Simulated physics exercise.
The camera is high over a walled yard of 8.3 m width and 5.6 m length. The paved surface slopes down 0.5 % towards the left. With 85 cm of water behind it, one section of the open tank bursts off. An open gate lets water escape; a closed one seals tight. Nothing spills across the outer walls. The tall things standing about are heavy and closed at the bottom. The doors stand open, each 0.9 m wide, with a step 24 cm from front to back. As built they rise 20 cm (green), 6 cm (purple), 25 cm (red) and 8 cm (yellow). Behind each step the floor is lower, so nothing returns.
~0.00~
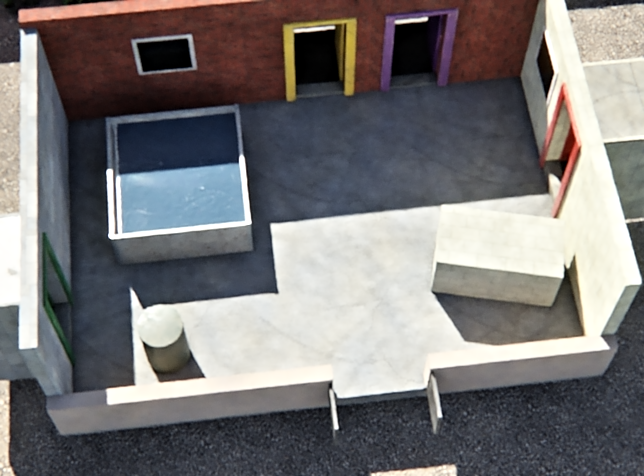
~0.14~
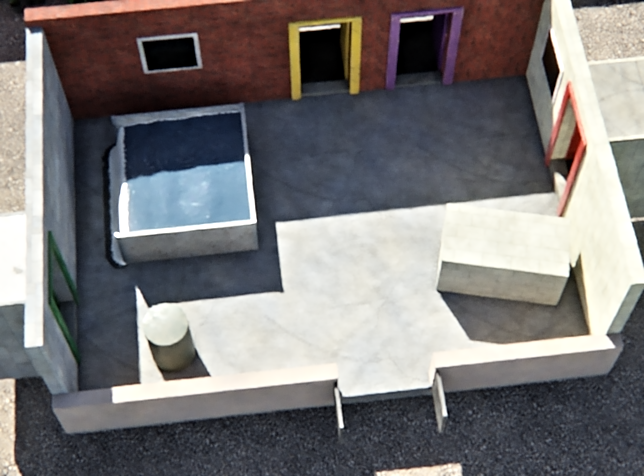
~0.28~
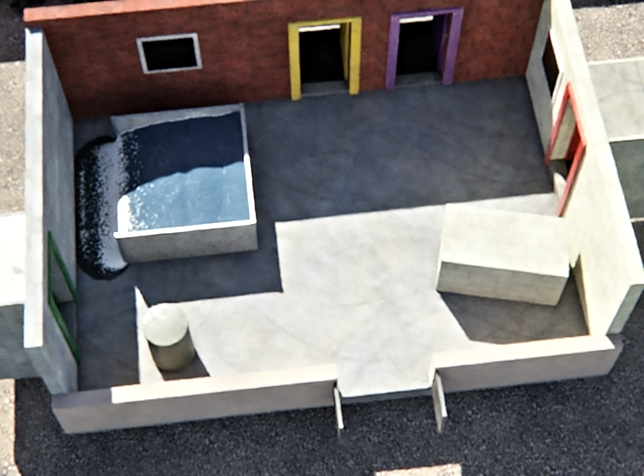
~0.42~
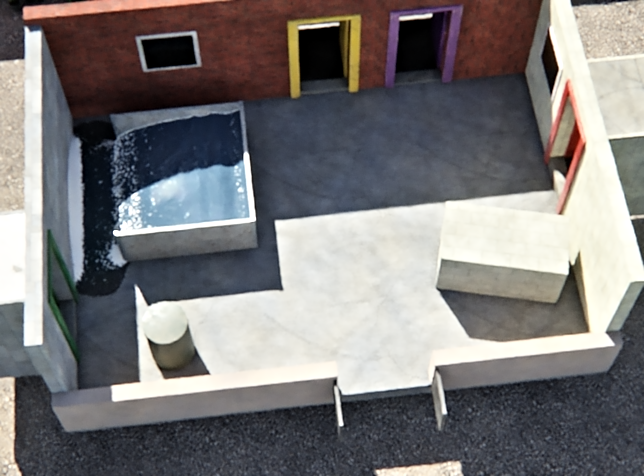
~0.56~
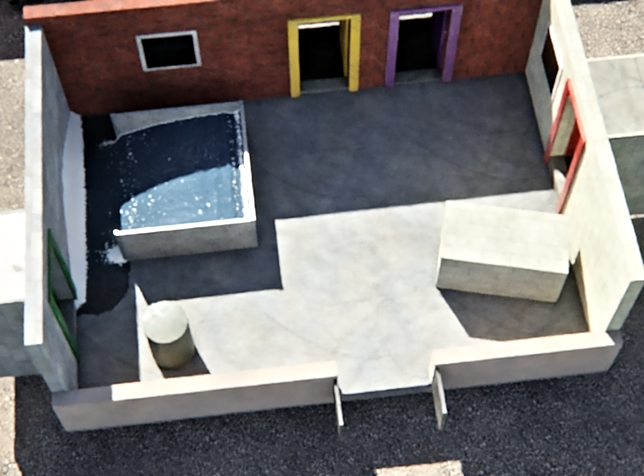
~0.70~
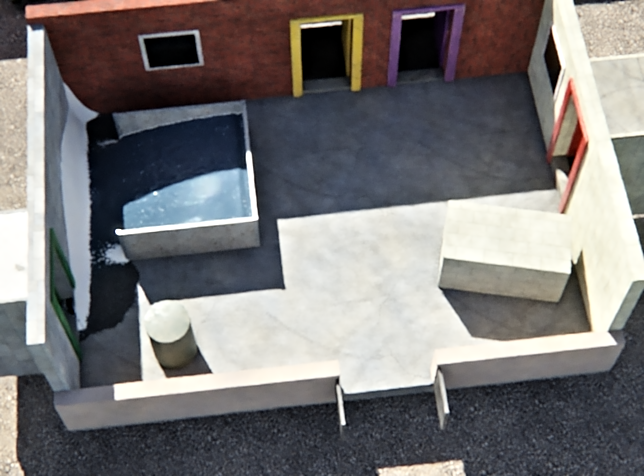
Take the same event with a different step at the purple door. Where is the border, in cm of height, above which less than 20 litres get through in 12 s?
About 10 cm.
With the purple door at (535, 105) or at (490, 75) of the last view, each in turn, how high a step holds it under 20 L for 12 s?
About 21 and 11.0 cm.
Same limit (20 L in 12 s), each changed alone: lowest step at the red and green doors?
Roughly 8.0 cm at red and 18 cm at green.
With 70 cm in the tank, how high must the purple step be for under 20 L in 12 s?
About 7.0 cm.
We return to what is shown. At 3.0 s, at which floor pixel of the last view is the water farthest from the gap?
At about (499, 74).
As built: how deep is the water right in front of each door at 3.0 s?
In cm: Green 14, purple 7, red 0, yellow 13.
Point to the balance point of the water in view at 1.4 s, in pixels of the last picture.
Around (142, 204).
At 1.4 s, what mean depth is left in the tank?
Some 42 cm.
After 1.4 s water covers 20 % of the floor, deepest (76 cm) near (76, 117); it has not reached the purple door.
After 3.0 s water covers 50 % of the floor, deepest (36 cm) near (82, 409); 7 cm at the purple door, 0 litres in over its 6 cm step.
After 12.0 s water covers 100 % of the floor, deepest (14 cm) near (564, 263); 11 cm at the purple door, 78 litres in over its 6 cm step.
At the purple door as built, the water arrived by 2.6 s and peaked near 14 cm at 9.0 s.
Run again over the same 12 s with other heights there, 31 litres in over 9 cm, 5 litres over 12.5 cm. The limit of 20 litres is kept from about 10 cm up.
